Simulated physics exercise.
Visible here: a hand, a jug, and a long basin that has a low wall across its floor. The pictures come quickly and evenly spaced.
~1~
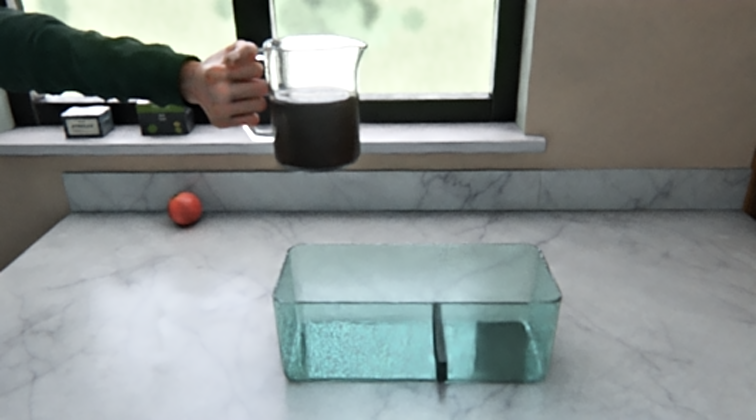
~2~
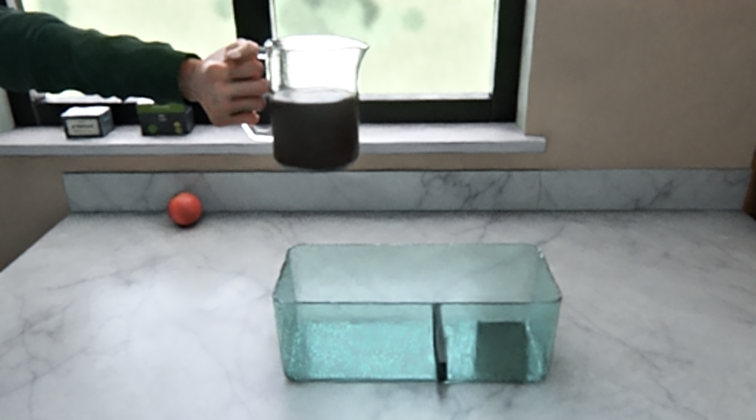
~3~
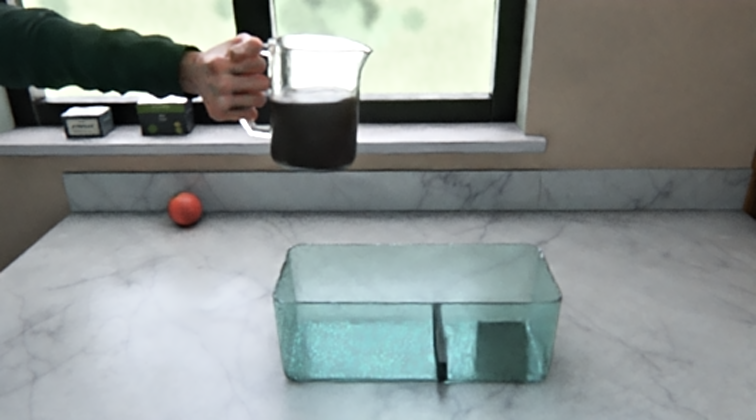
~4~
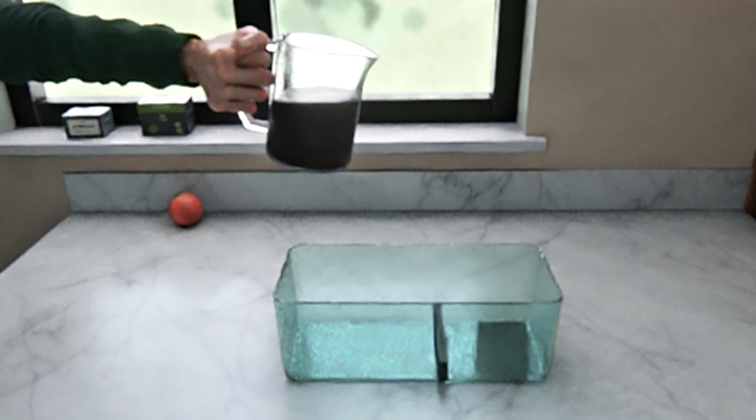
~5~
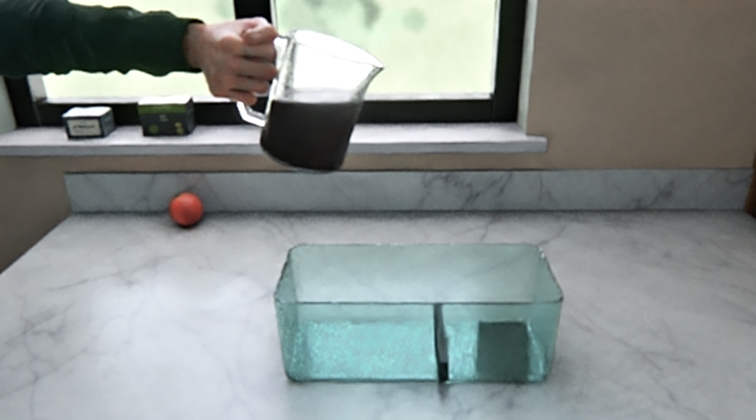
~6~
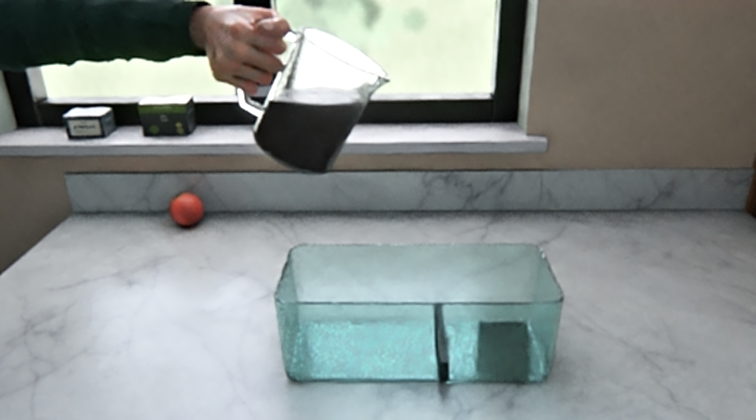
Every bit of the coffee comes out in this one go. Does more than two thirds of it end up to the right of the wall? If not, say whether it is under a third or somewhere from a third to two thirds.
Past two thirds.
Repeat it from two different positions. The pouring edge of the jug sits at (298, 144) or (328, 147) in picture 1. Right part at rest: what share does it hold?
First some 15, then 10 per cent.
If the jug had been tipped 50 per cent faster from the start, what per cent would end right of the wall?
Roughly 70 in a hundred.
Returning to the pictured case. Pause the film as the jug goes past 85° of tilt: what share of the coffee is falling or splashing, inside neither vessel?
I'd put it at roughly 15 percent of it.
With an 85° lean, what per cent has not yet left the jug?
Looks like roughly 85 percent is still held.
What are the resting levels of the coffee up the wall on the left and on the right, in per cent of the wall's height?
10 per cent for the left part, 80 for the right.
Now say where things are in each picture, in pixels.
Tilt 0°; pouring edge (368, 44); surface from (274, 94) to (356, 93); the long basin's rim runs from (281, 272) to (550, 272); the wall's top is at (440, 330), in the first frame.
Tilt 1°; pouring edge (370, 45); surface from (274, 95) to (357, 93), in the second frame.
Tilt 5°; pouring edge (374, 49); surface from (274, 95) to (357, 93), in the third frame.
Tilt 11°; pouring edge (380, 56); surface from (275, 96) to (359, 93), in the fourth frame.
Tilt 19°; pouring edge (386, 66); surface from (275, 95) to (361, 94), in the fifth frame.
Tilt 29°; pouring edge (391, 79); surface from (267, 103) to (366, 96), in the sixth frame.
A moment on, the tilt is 85° and 86 per cent is still to pour, 0 is left of the wall and 0 right of it.
Next, the tilt is 106° and 30 per cent is still to pour, 3 is left of the wall and 32 right of it.
Then the tilt is 106° and 4 per cent is still to pour, 8 is left of the wall and 72 right of it.
Later the tilt is 106° and 0 per cent is still to pour, 13 is left of the wall and 81 right of it.
In the end 17 per cent lies left of the wall, 78 right of it and 4 outside.
